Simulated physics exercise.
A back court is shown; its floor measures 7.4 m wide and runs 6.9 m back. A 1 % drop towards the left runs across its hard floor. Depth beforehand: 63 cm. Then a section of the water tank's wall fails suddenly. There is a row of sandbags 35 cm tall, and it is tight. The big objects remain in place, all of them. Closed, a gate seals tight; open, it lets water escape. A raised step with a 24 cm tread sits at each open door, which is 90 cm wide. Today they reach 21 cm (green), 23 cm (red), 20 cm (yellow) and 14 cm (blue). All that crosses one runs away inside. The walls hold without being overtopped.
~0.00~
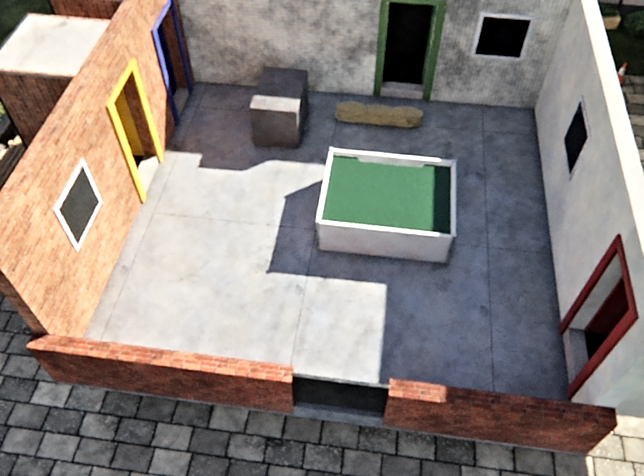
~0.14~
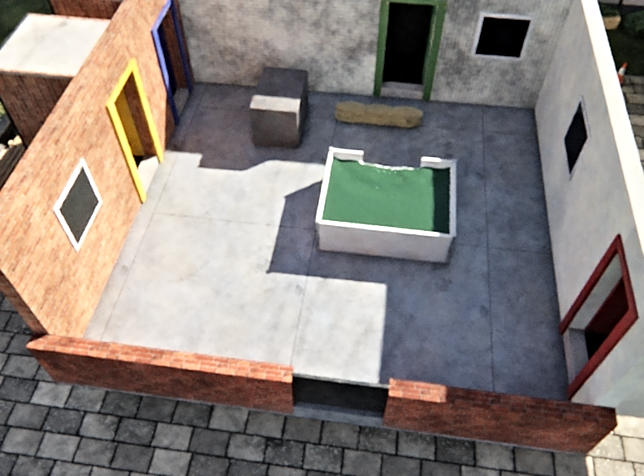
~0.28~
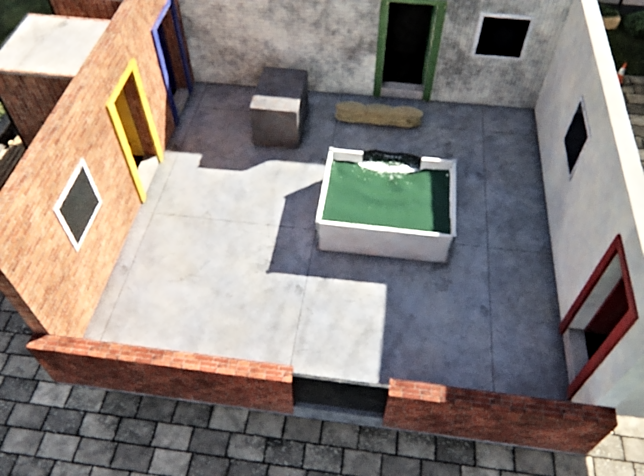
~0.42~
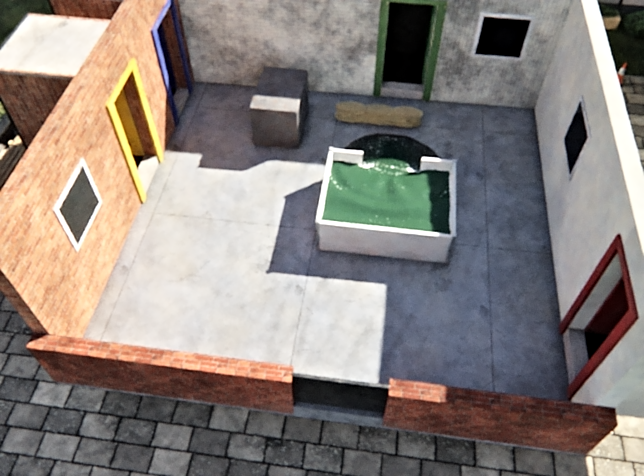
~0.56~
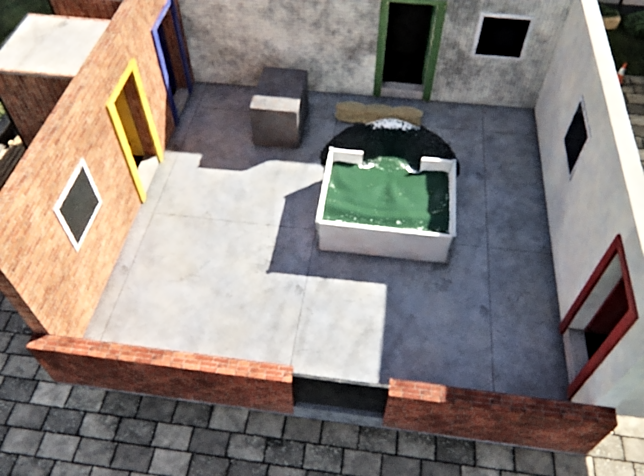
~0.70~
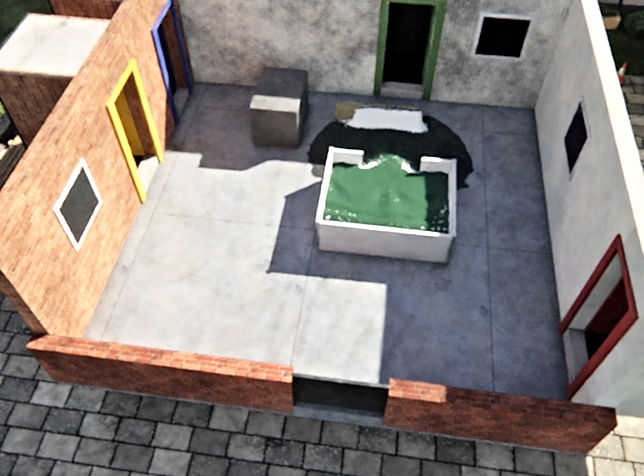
A white-walled tank of green water stands right of centre in a grey-floored court of brick and pale plaster walls, seen from above by a still camera. Yellow and blue doorways line the left wall, a green one the back, a red one the right, with a grey block and tan sandbags behind the tank. The tank's far side opens, and dark water pours out, spreads across the floor and reaches around the sandbags.
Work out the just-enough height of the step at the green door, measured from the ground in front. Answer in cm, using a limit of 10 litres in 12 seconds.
It works out at roughly 10.5 cm.
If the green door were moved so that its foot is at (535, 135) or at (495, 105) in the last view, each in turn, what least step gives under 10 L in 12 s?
First place around 19 cm, second around 17 cm.
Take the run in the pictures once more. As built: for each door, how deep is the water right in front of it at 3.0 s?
In cm: Green 9, red 0, yellow 0, blue 0.
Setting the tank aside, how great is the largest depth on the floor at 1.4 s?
Max depth: Around 40 cm.
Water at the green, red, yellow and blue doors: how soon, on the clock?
Green 1.6 s, red 4.5 s, yellow 5.5 s, blue 3.6 s.
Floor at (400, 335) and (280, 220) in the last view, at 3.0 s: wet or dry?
Note: Point one not yet reached; point two reached.
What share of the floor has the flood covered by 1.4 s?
15 %.
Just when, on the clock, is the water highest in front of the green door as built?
It peaks around 5.0 s.
After 1.4 s water covers 15 % of the floor, deepest (40 cm) near (386, 132); it has not reached the green door.
After 3.0 s water covers 35 % of the floor, deepest (26 cm) near (306, 131); 9 cm at the green door, 0 litres in over its 21 cm step.
After 12.0 s water covers 95 % of the floor, deepest (12 cm) near (73, 362); 7 cm at the green door, 0 litres in over its 21 cm step.
At the green door as built, the water arrived by 1.6 s and peaked near 14 cm at 5.2 s.
With a step of 8.5 cm, 29 litres would have come in within the 12 s; with 11.5 cm, 5 litres. So under 10 litres takes about 10.5 cm.
